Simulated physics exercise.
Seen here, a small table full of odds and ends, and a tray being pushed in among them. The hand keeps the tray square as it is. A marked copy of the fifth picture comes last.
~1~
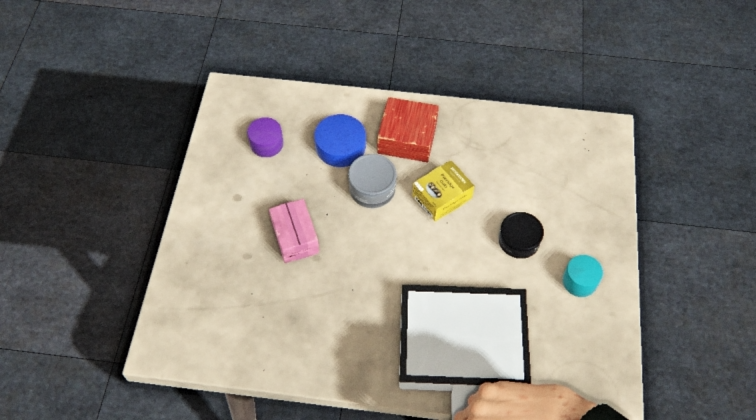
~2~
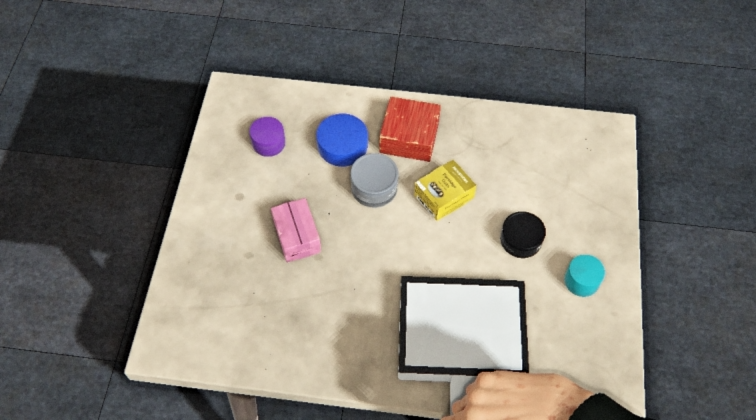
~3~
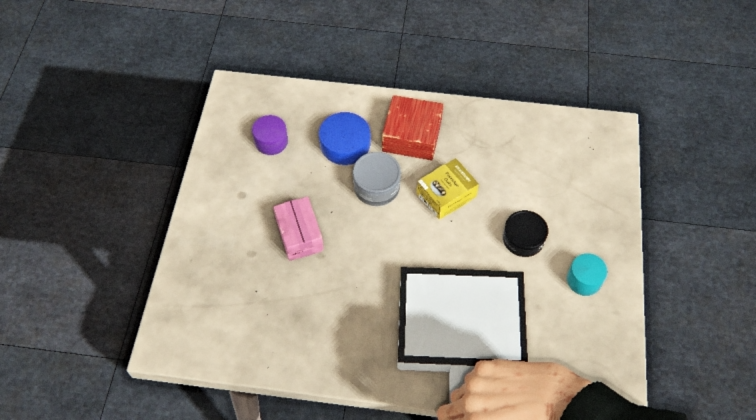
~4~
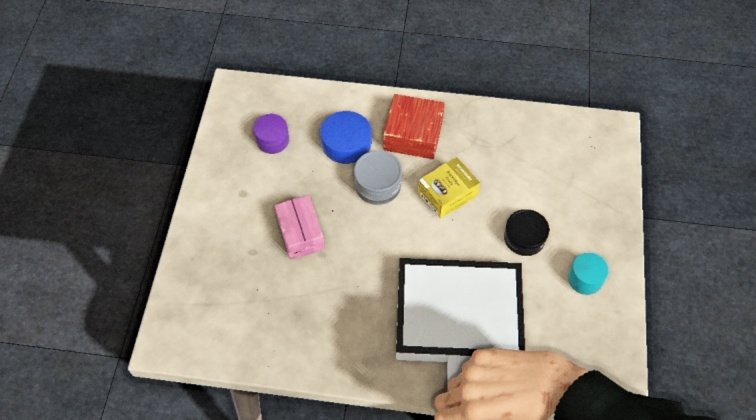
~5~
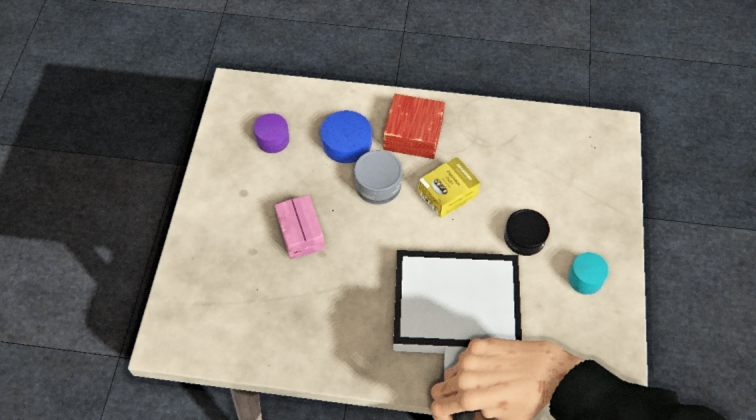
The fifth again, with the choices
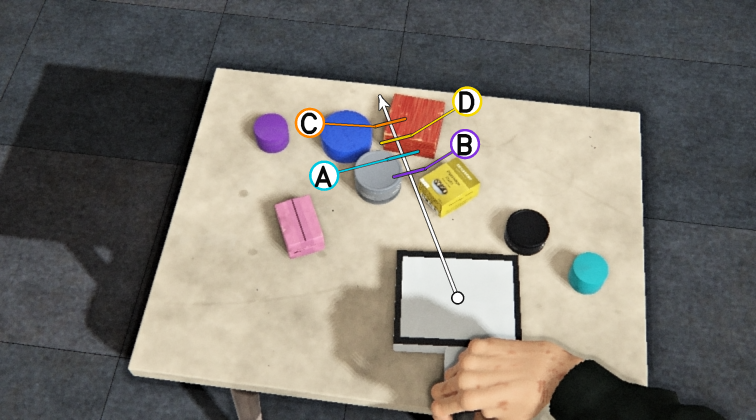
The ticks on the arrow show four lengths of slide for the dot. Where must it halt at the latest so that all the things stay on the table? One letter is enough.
It can go as far as B.
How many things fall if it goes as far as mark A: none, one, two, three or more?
By then, one.
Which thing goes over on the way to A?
The red block.
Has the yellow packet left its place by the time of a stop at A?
Yes.
On the marked copy, A at (403, 156); B at (410, 173); C at (390, 123); D at (396, 140); the arrow from (458, 298) to (380, 96); the white dot at (458, 298).
Taking B. A third of the way, tray (438, 256); turquoise tin (588, 273); red block (414, 126).
Two thirds of the way, tray (420, 209); red block (415, 112); blue pot (339, 123).
When it is over, tray (409, 179); red block (416, 88); blue pot (328, 109); nothing has fallen.
As for the rest, A drops the red block; C drops the grey tub, yellow packet and red block; D drops the red block.
